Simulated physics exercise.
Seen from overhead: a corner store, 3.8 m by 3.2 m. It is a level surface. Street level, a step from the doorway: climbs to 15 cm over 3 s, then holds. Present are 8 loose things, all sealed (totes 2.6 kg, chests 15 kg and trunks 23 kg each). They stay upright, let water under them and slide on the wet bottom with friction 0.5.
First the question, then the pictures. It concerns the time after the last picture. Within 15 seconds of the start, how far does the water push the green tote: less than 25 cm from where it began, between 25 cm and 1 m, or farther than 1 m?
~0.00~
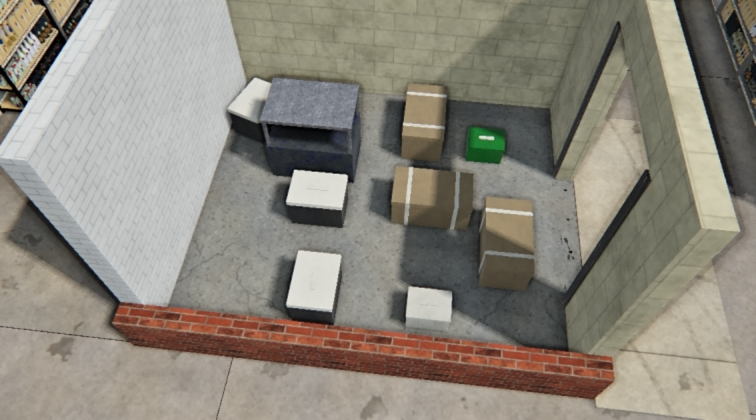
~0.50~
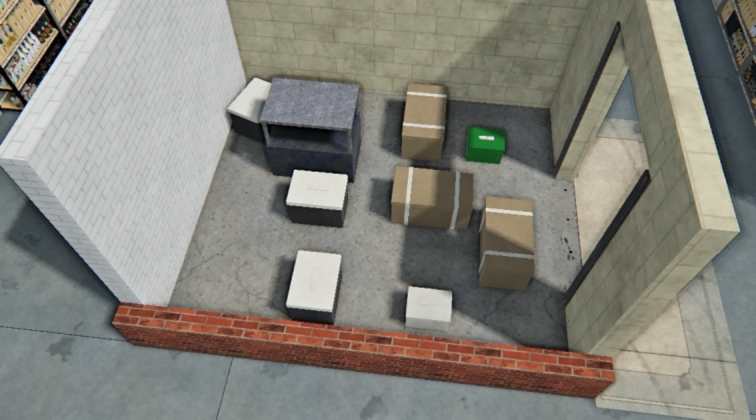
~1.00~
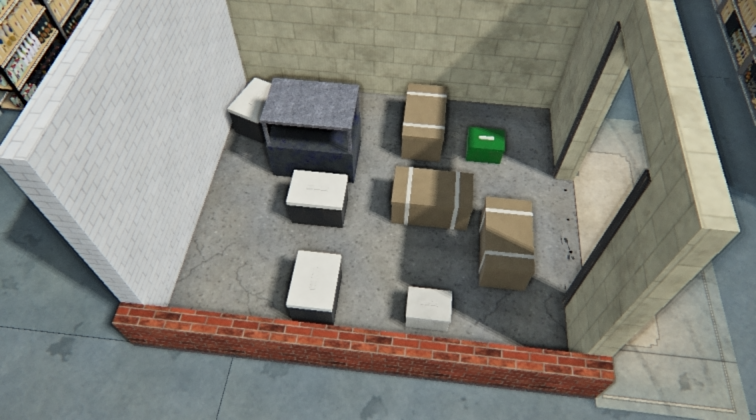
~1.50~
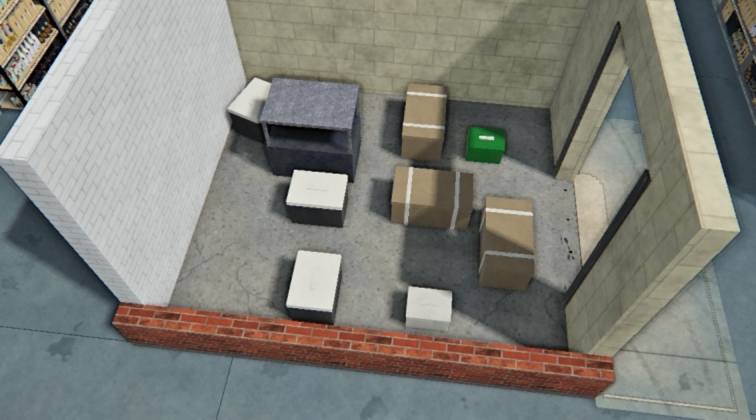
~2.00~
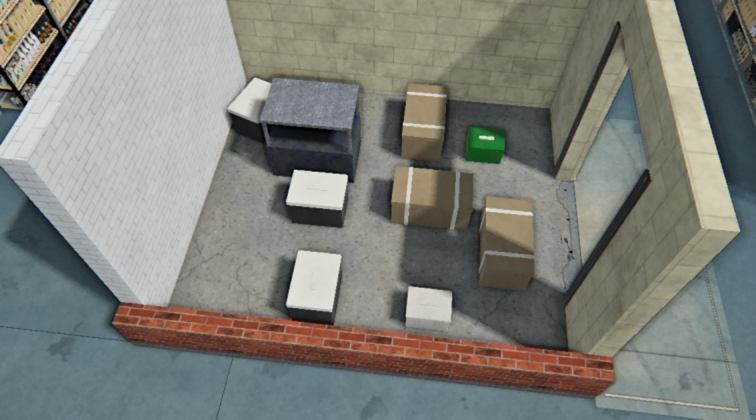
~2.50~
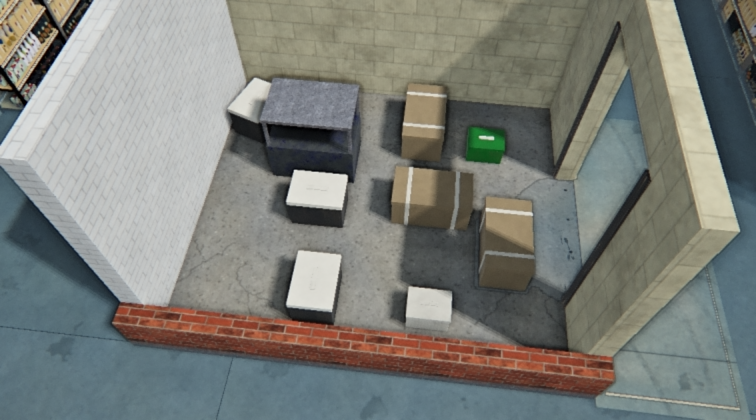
The green tote ends up between 25 cm and 1 m away.
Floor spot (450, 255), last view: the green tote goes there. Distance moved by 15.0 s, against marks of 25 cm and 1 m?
What happens is it gets pushed a long way.
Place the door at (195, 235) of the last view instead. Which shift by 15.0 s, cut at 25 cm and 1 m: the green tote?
Then the green tote is swept a long way.
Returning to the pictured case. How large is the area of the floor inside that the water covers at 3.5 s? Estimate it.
My estimate is roughly 1.5 m2.
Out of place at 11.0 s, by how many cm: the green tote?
About 40 cm by then.
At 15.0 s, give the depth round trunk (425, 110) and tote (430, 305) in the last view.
Some 11 cm at the first, some 14 cm at the second.
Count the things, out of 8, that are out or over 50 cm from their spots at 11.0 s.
By my tally, 6.
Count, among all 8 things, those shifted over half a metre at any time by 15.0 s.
8 in all.
After 3.5 s the green tote is near (487, 138), 0.0 m from its start, aground; 0 afloat.
After 6.8 s the green tote is near (514, 151), 0.3 m from its start, afloat; 2 afloat.
After 11.0 s the green tote is near (518, 128), 0.4 m from its start, afloat; 8 afloat.
After 15.0 s the green tote is near (474, 159), 0.4 m from its start, afloat; 8 afloat.
